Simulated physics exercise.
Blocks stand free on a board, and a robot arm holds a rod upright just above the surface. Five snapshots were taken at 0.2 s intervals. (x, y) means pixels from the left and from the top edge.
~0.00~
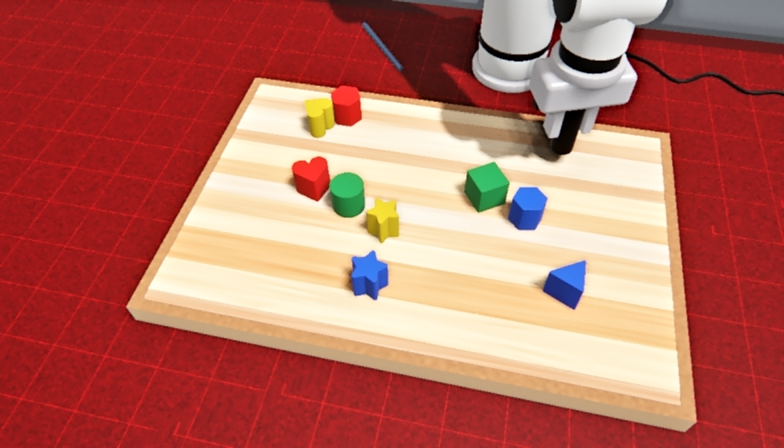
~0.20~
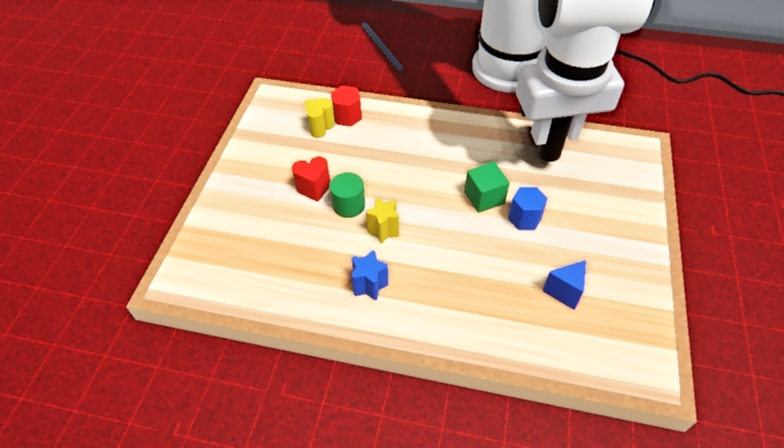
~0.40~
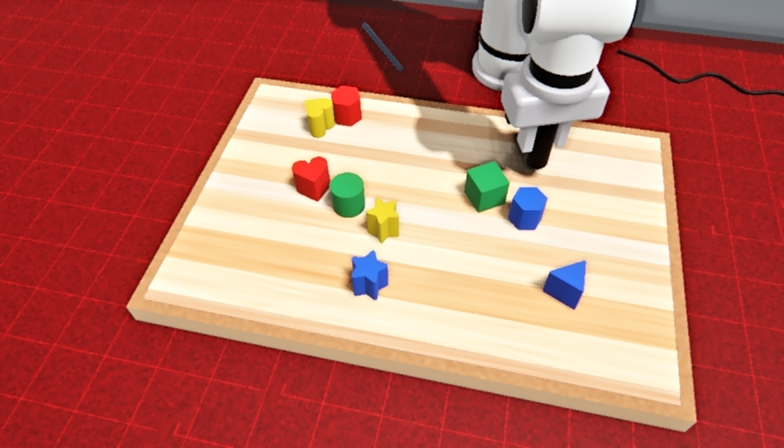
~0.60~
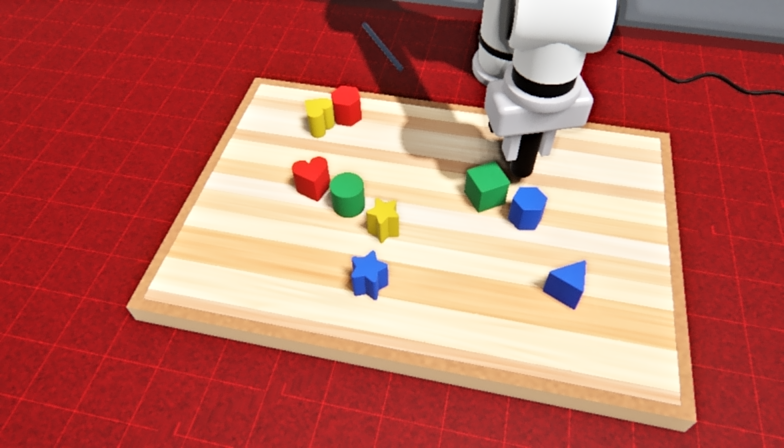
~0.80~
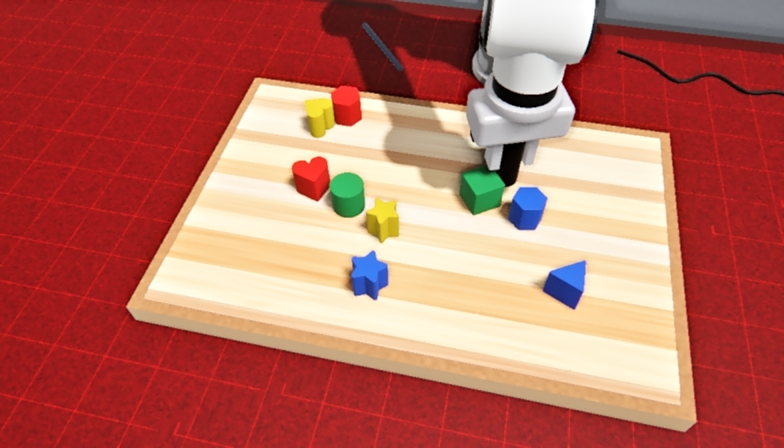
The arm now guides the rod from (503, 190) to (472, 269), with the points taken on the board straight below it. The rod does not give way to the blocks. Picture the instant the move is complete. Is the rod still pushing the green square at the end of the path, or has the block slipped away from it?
Beside or behind it.
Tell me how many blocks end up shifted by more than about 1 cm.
The way I see it, the answer is one.
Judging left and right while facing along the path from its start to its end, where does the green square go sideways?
Rightward.
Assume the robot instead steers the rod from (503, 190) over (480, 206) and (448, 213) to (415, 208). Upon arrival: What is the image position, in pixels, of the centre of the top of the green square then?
Its top middle: (405, 208).
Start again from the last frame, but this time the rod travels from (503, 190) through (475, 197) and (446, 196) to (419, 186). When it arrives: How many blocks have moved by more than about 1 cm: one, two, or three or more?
One block moves.
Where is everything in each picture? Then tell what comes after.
The first frame shows lower end of the rod at (561, 149), tops of blocks, green square at (488, 176), blue hexagon at (530, 198).
The second frame shows rod at (549, 155), blocks as before.
The third frame shows rod at (536, 163), blocks as before.
The fourth frame shows rod at (521, 171), blocks as before.
The fifth frame shows rod at (505, 180), green square at (483, 179), blue hexagon at (530, 198).
The first path, step by step. One third of the way, rod at (495, 204); green square at (468, 190), turned 40° clockwise.
Two thirds of the way, rod at (485, 231); green square at (467, 190), turned 45° clockwise.
At the end, rod at (474, 259); green square at (467, 190), turned 45° clockwise; blue hexagon not moved.
